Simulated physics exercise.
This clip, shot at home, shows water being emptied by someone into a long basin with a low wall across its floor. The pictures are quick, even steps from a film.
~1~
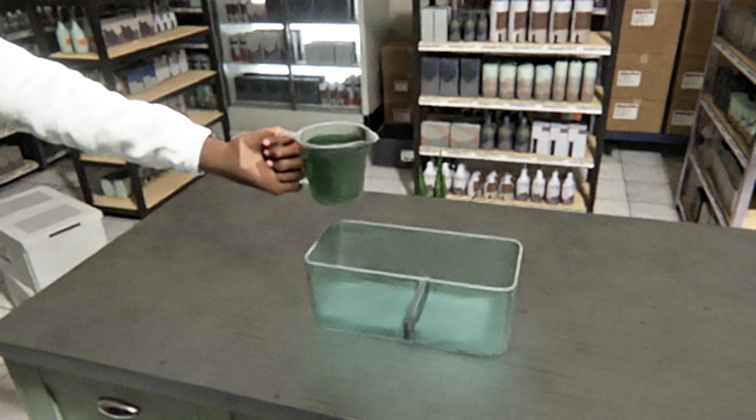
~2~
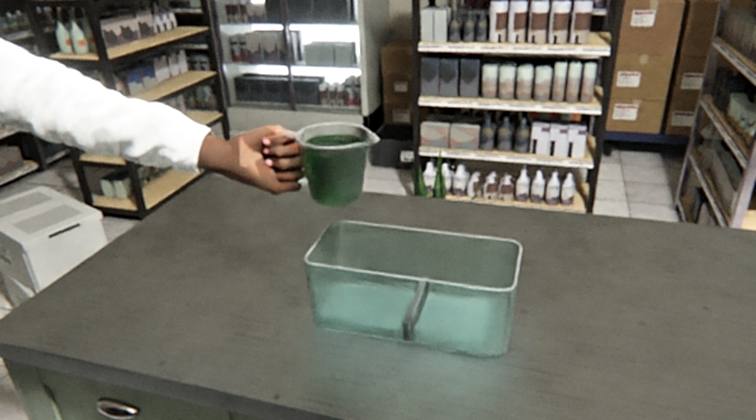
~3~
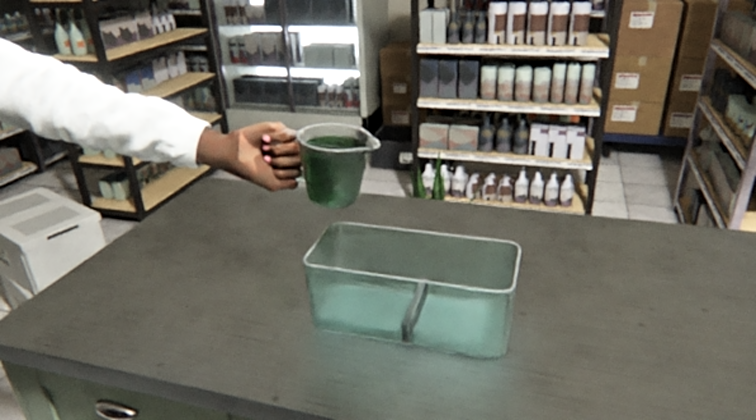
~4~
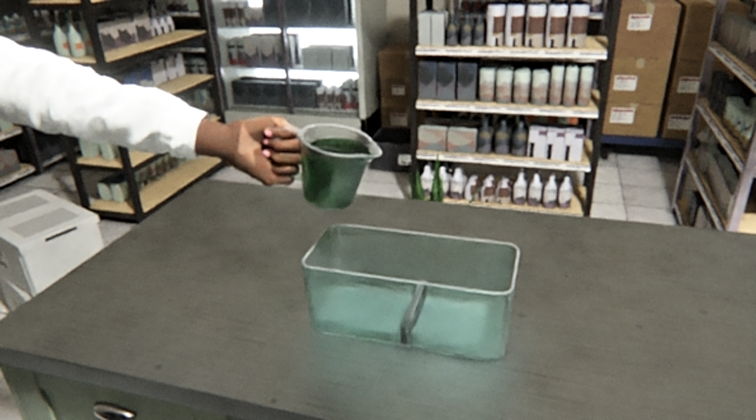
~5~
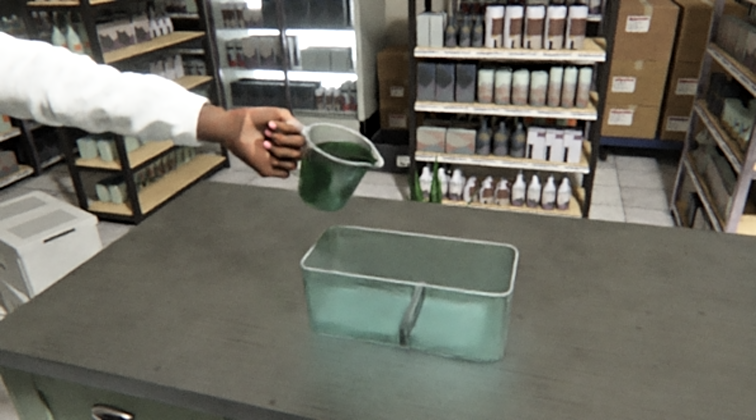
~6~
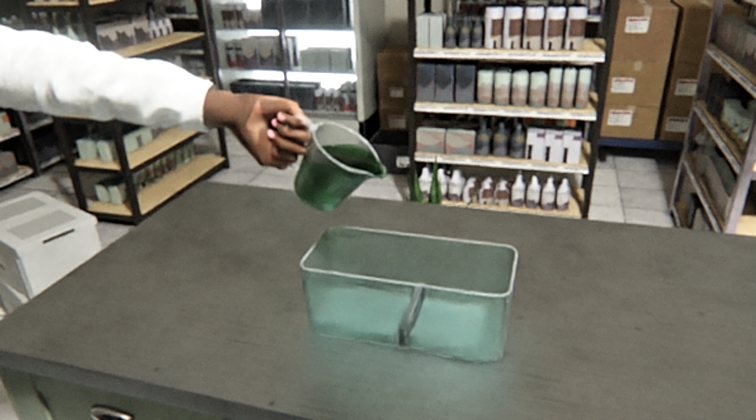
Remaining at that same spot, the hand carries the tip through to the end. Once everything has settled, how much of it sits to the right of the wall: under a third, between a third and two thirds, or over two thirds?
The share right of the wall does reach a third but does not go past two thirds.
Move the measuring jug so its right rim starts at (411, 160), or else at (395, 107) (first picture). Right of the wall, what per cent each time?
Near 85 per cent for the first start, near 80 per cent for the second.
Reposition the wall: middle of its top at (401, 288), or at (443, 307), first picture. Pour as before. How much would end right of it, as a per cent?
Try 1: About 70 percent; try 2: About 10 percent.
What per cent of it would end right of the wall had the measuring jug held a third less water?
The share comes to some 10 parts in a hundred.
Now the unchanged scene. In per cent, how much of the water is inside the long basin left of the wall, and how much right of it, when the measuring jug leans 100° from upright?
Left 10 per cent, right 25 per cent.
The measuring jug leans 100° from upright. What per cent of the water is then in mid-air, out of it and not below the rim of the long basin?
Roughly 30 percent.
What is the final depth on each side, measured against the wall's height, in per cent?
Left side: Approx. 40 %; right side: Approx. 30 %.
A moment on, the measuring jug is tipped right over and 37 per cent is still to pour, 9 is left of the wall and 26 right of it.
Next, the measuring jug is tipped right over and 2 per cent is still to pour, 54 is left of the wall and 40 right of it.
Then the measuring jug is tipped right over and 0 per cent is still to pour, 57 is left of the wall and 41 right of it.
Later the measuring jug is tipped right over and 0 per cent is still to pour, 57 is left of the wall and 41 right of it.
Finally, 57 per cent lies left of the wall, 41 right of it and 2 outside.
